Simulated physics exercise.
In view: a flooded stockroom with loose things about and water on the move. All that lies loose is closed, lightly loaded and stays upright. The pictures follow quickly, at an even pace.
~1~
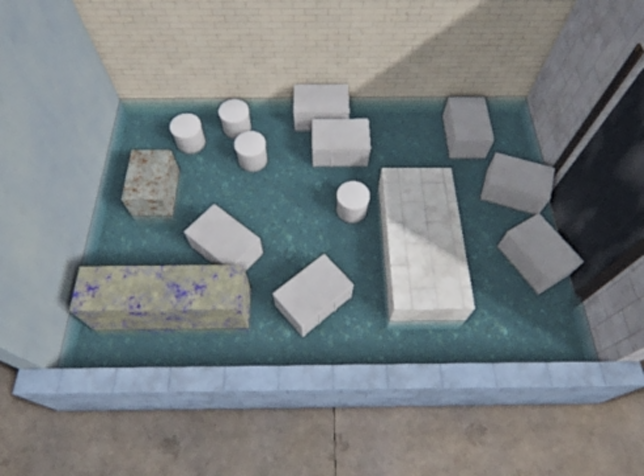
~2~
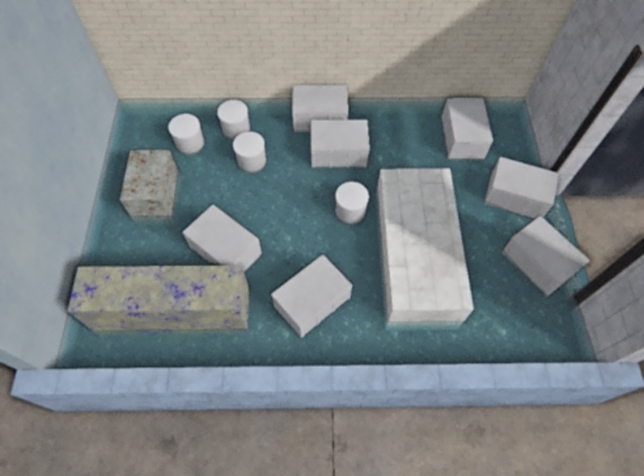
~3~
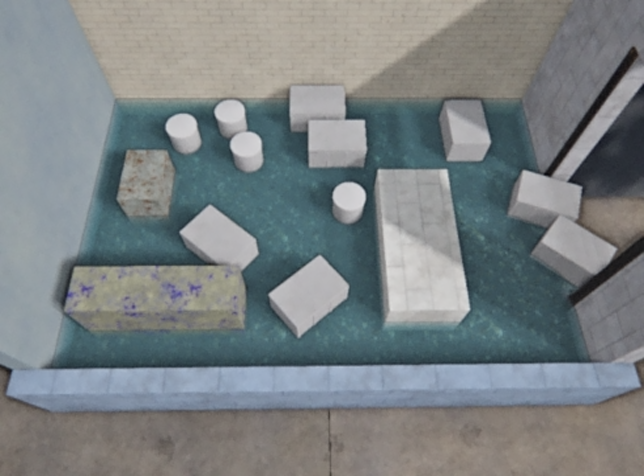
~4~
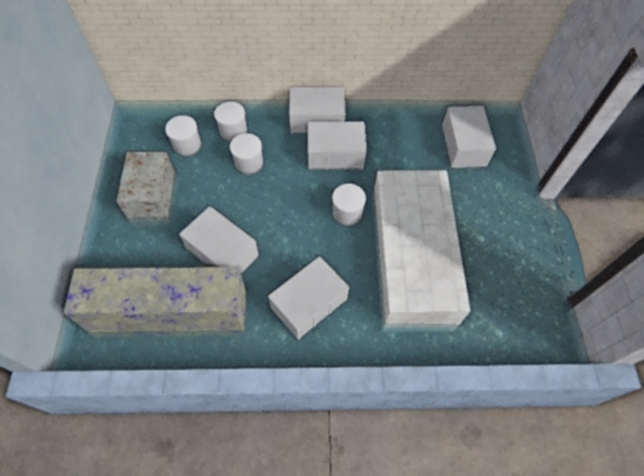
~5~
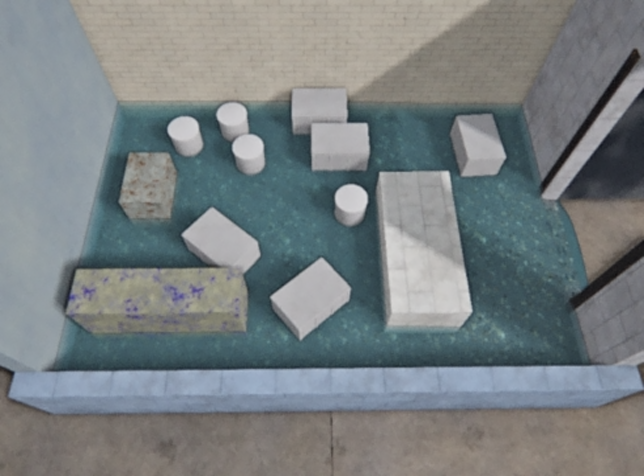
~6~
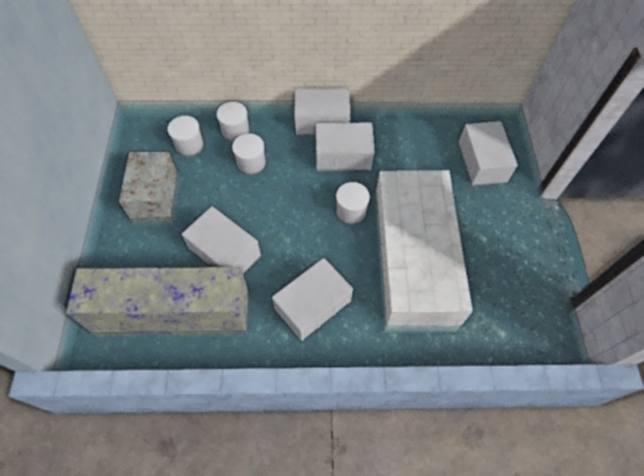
In a flooded stockroom of pale blocks and cylinders, the dark panel at right gives way to an opening, and two floating blocks beside it drift out of view before another near the back wall shifts slightly toward the right.
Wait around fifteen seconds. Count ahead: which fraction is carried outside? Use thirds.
It is one to two thirds.
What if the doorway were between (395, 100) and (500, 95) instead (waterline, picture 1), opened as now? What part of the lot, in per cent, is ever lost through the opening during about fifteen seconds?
I make it 70 per cent.
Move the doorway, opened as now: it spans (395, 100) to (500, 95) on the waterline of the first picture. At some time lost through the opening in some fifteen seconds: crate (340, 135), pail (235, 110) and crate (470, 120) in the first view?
As listed: Carried outside, washed out, gone.
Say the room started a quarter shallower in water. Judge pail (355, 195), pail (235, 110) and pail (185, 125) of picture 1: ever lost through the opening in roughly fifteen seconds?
As listed: Through, left behind, no.
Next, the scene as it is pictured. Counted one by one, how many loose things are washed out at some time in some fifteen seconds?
It comes to 6.
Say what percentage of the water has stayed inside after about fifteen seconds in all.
I make it 46 per cent.
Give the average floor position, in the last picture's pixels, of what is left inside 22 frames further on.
Close to (375, 208).
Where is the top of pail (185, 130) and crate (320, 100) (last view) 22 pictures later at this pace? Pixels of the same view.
Close to (263, 135) and (543, 201).
A moment on, 2 of 11 are out; 9 afloat.
Next, 4 of 11 are out; 7 afloat.
Later, 5 of 11 are out; 6 afloat.
In the end, 6 of 11 are out; 5 afloat.
